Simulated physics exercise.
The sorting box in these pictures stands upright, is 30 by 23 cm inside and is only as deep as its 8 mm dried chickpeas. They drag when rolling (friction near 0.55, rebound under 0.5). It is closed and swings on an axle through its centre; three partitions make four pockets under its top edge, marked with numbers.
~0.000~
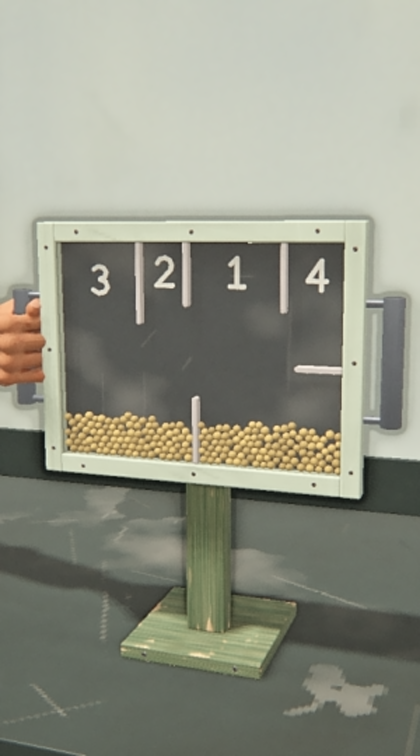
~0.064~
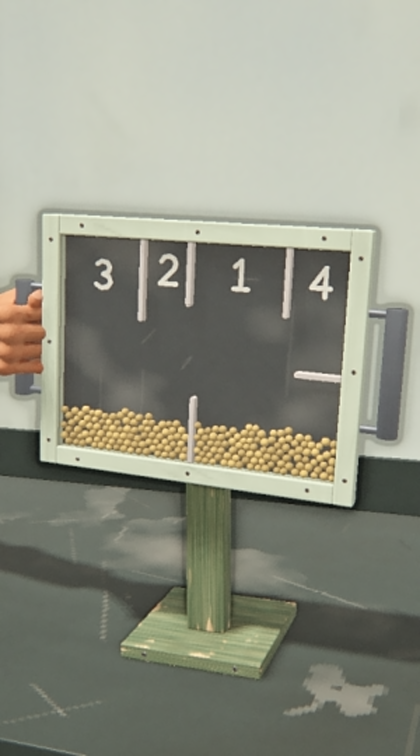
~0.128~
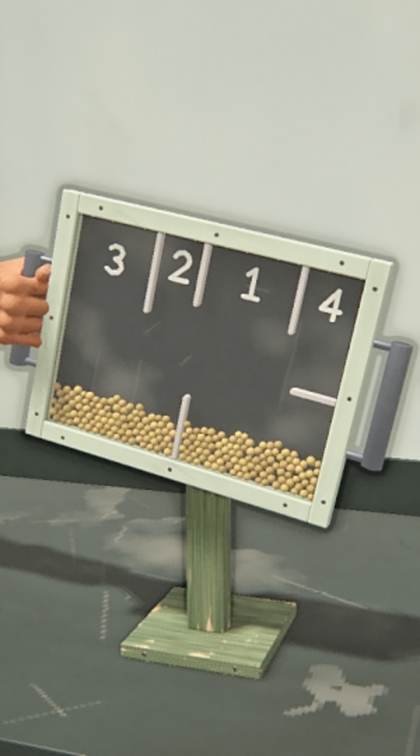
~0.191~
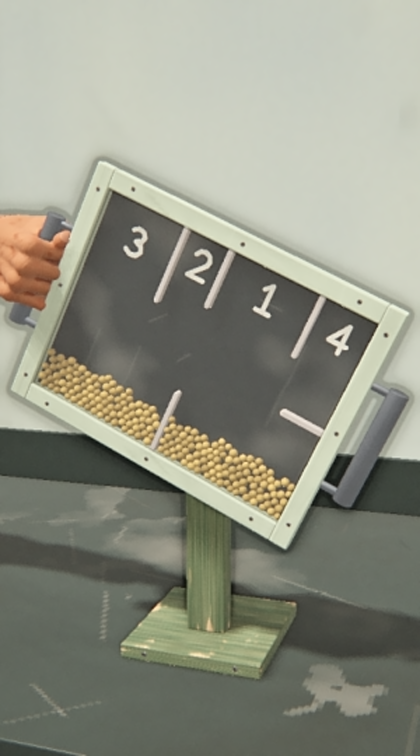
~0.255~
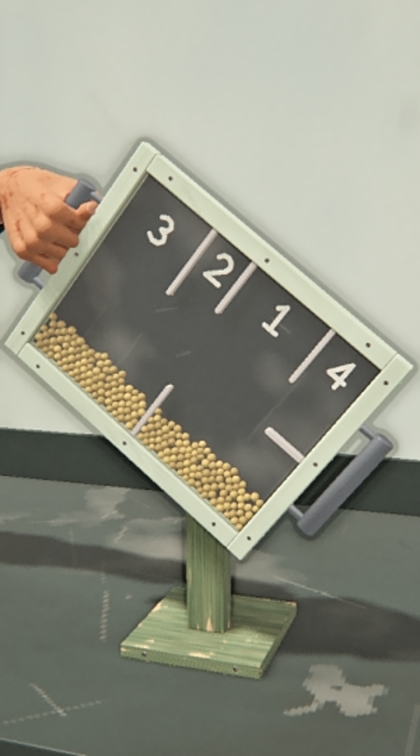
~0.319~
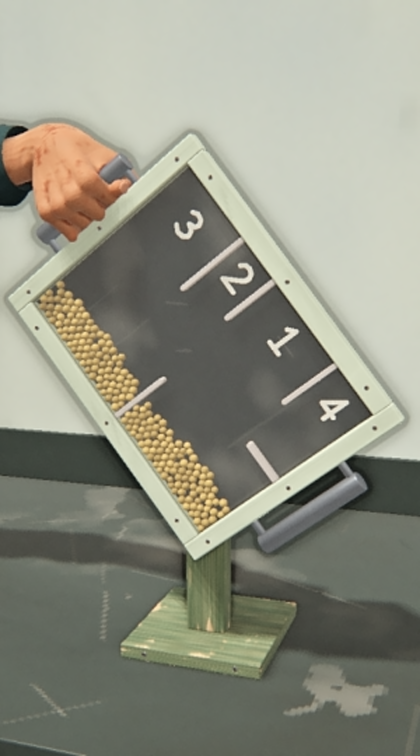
Against a pale wall, a hand turns a framed box of small beige balls clockwise on a green wooden stand.
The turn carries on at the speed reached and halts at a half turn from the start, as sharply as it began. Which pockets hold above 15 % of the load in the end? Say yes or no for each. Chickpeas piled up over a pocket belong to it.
No. 1: Yes; no. 2: Yes; no. 3: No; no. 4: No.
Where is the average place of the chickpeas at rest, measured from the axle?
About 4 cm left and 7 cm below.
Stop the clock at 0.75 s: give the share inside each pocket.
Pocket 1: 20; pocket 2: 0; pocket 3: 0; pocket 4: 0.
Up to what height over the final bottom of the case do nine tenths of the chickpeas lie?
Roughly 9 cm.
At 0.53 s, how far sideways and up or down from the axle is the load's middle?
Some 8 cm left and 2 cm below.
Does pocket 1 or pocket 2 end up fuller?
More goes to pocket 1.
After 0.75 s, it has turned 142°, the chickpeas' middle is 6 cm left of and 2 cm below the axle; inside pockets, no. 1, 20 %.
After 1.00 s, it has turned 180°, the chickpeas' middle is 6 cm left of and 4 cm below the axle; inside pockets, no. 1, 35 %, no. 2, 20 %, no. 4, 5 %.
At rest by 2.4 s, no. 1, 65 %, no. 2, 20 %, no. 3, 0 %, no. 4, 5 %, caught on other walls 10 %.
